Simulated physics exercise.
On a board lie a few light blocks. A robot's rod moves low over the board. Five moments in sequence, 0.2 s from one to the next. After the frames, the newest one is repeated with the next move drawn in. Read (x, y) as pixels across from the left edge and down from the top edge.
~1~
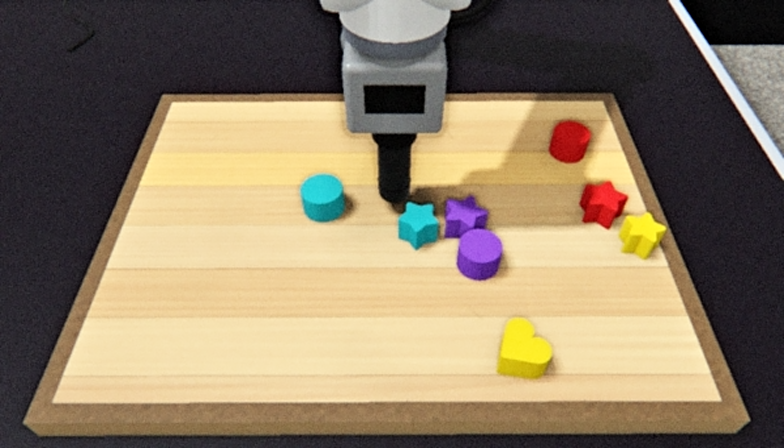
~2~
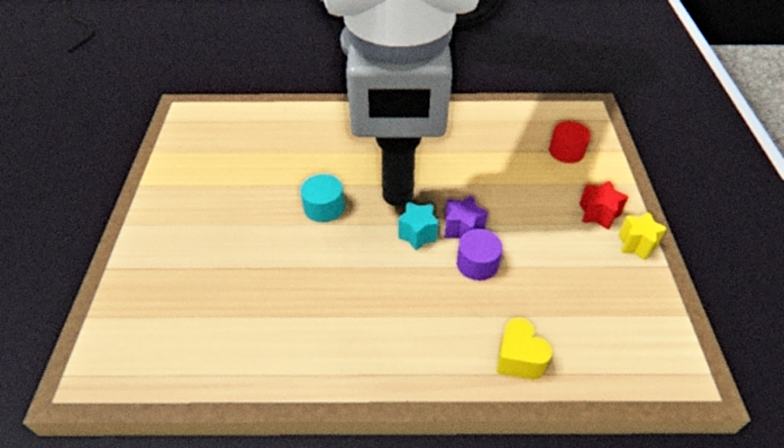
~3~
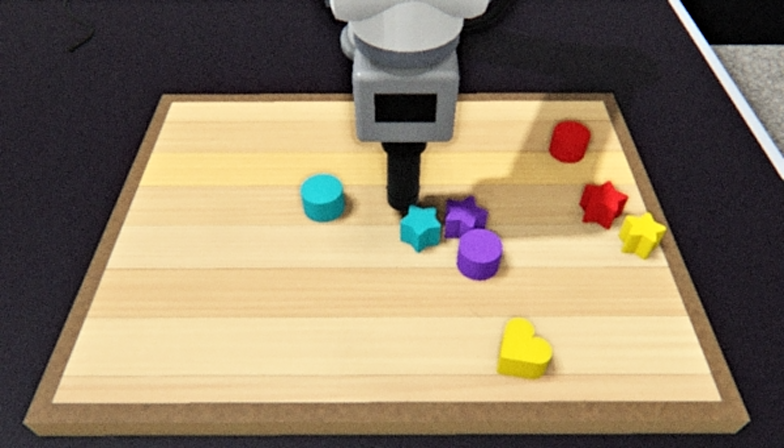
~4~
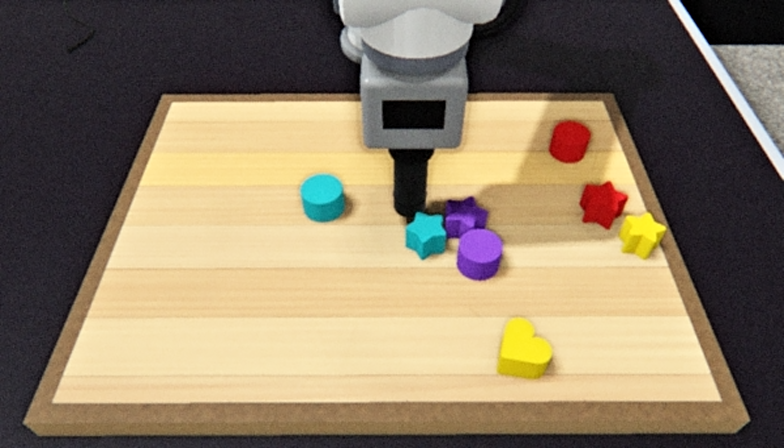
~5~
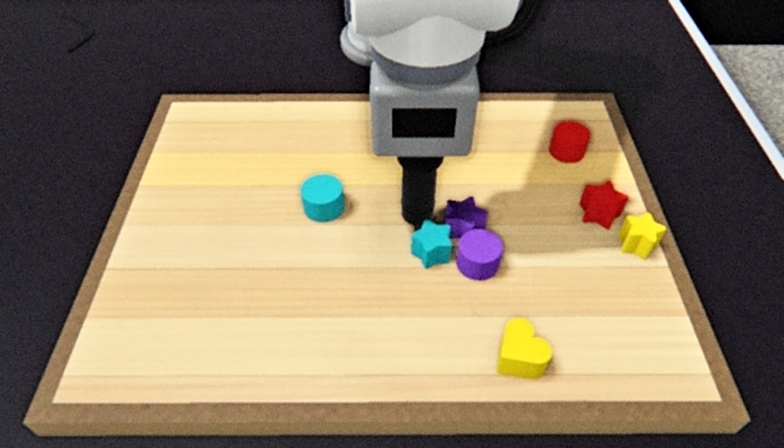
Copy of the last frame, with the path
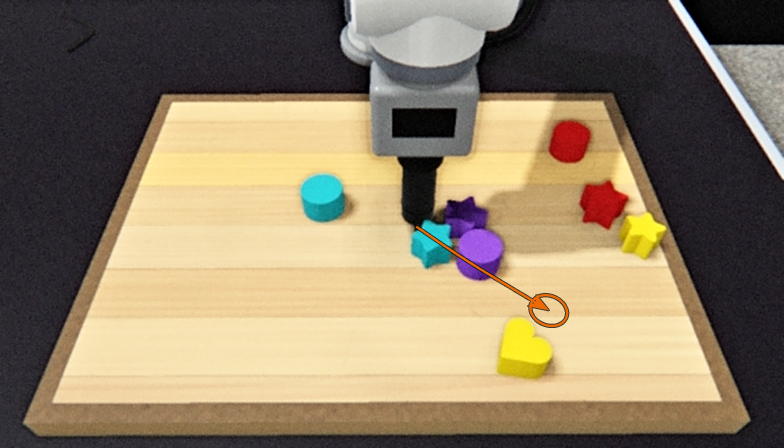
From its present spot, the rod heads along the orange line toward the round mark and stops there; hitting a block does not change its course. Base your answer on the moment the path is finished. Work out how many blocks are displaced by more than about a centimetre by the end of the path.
I'd say three or more blocks get moved.
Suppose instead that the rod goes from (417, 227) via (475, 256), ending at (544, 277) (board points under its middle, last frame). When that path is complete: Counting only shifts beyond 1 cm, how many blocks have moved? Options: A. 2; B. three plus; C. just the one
The answer is B.
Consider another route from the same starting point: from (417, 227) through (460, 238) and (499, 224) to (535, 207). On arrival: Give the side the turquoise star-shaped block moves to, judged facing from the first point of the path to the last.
My prediction: Rightwards.
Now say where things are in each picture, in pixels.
Tip of the rod at (394, 193), middles of tops, turquoise star-shaped block at (419, 216), purple star-shaped block at (465, 210), purple disc at (481, 245), yellow heart at (524, 342), in the first frame.
Rod at (398, 196), nothing pushed, in the second frame.
Rod at (403, 201), turquoise star-shaped block at (421, 218), in the third frame.
Rod at (410, 207), turquoise star-shaped block at (427, 226), in the fourth frame.
Rod at (418, 215), turquoise star-shaped block at (433, 235), purple star-shaped block at (465, 210), purple disc at (481, 245), yellow heart at (524, 342), in the fifth frame.
The line goes straight from (417, 227) to (549, 310).
The first path, step by step. One third of the way, rod at (458, 242); turquoise star-shaped block at (448, 259), turned 75° clockwise; purple star-shaped block at (477, 215), turned 55° anticlockwise; purple disc at (494, 253).
Two thirds of the way, rod at (504, 270); turquoise star-shaped block at (452, 264), turned 105° clockwise; purple star-shaped block at (479, 216), turned 70° anticlockwise; purple disc at (545, 278).
At the end, rod at (553, 299); turquoise star-shaped block at (452, 264), turned 105° clockwise; purple star-shaped block at (479, 216), turned 70° anticlockwise; purple disc at (599, 300); yellow heart unmoved.
